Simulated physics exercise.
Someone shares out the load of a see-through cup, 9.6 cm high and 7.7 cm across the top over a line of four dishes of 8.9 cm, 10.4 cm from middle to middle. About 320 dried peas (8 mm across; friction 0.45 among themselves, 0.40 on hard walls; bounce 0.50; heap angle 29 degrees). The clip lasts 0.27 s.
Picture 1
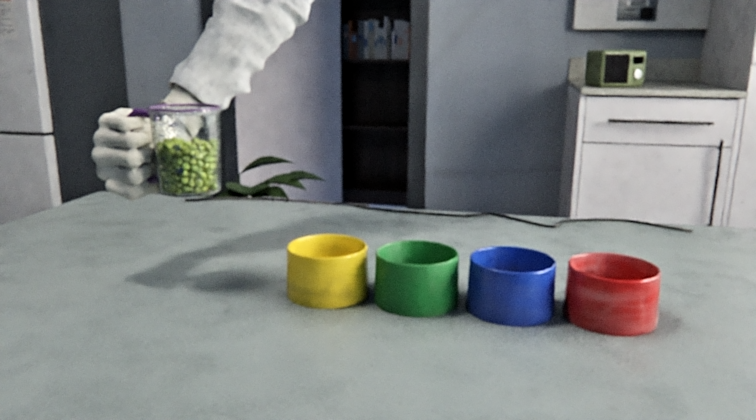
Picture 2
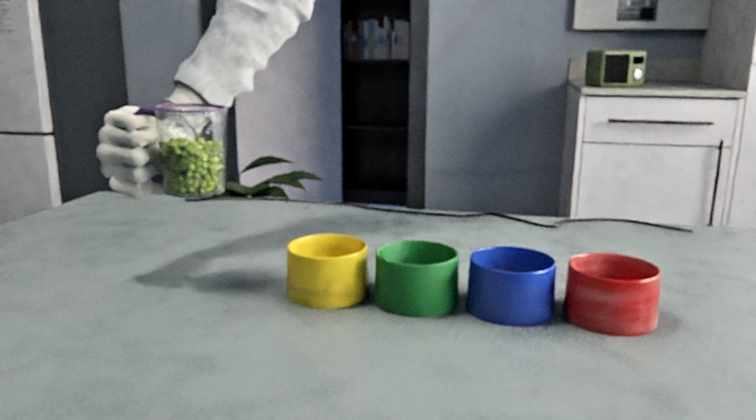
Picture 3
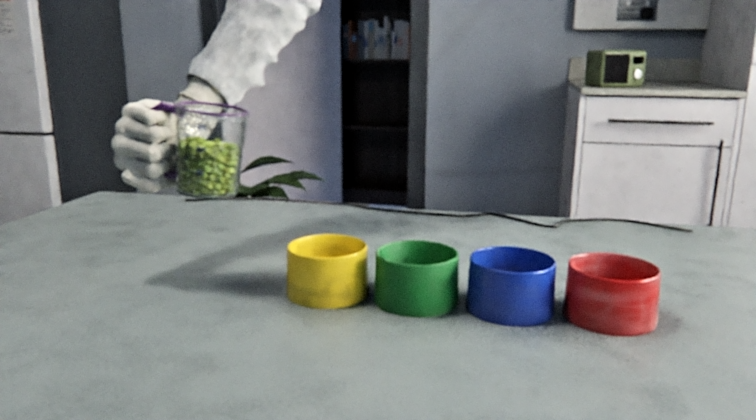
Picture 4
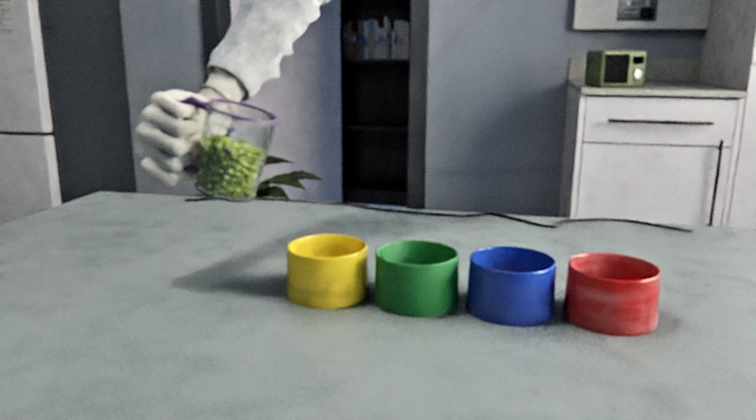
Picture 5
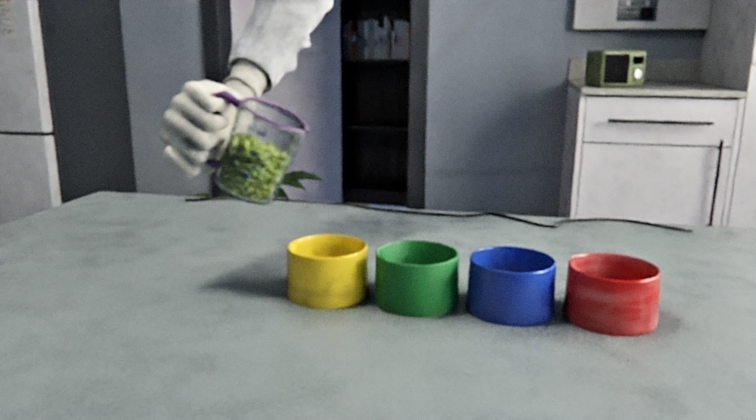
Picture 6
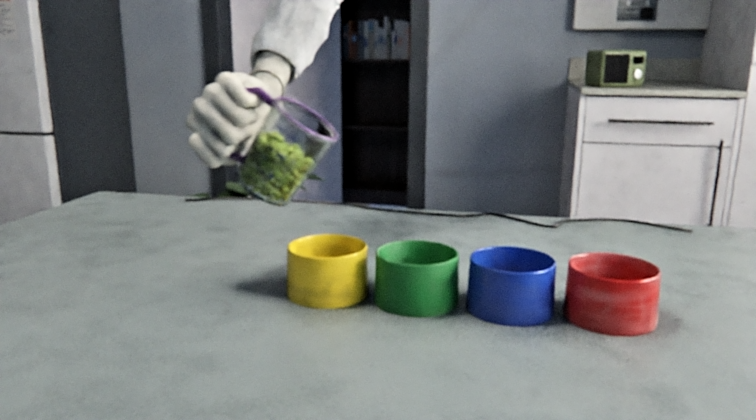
The clip opens on a white-gloved hand holding a see-through cup of green peas upright above a grey table, left of a row of yellow, green, blue and red dishes. The hand moves the cup rightward, slowly at first, while tilting it steadily to the right toward the yellow dish, the peas still inside.
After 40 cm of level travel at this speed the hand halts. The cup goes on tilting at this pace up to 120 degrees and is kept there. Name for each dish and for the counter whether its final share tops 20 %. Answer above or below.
Red above, blue below, green below, yellow below, counter below.
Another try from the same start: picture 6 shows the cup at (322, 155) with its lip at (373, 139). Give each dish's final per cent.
Red 80; blue 0; green 0; yellow 0.
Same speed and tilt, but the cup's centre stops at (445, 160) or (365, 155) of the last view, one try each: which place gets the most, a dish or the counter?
Most goes to: Blue, then green.
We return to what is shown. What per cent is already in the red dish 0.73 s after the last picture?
Near 100 per cent so far.
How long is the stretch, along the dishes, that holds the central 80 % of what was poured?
Roughly 5 cm.
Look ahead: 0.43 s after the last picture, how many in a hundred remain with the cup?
Some 95 per cent of the load.
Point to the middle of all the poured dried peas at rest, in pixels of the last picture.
Around (614, 295).
Then, 0.26 s after the last picture, tilt 77 degrees; cup holds 100 %.
Then, 0.43 s after the last picture, tilt 105 degrees; cup holds 95 %.
Then, 0.73 s after the last picture, tilt 120 degrees; cup holds 0 %, red 100 %.
In the end, red 100 %, blue 0 %, green 0 %, yellow 0 %, counter 0 %.
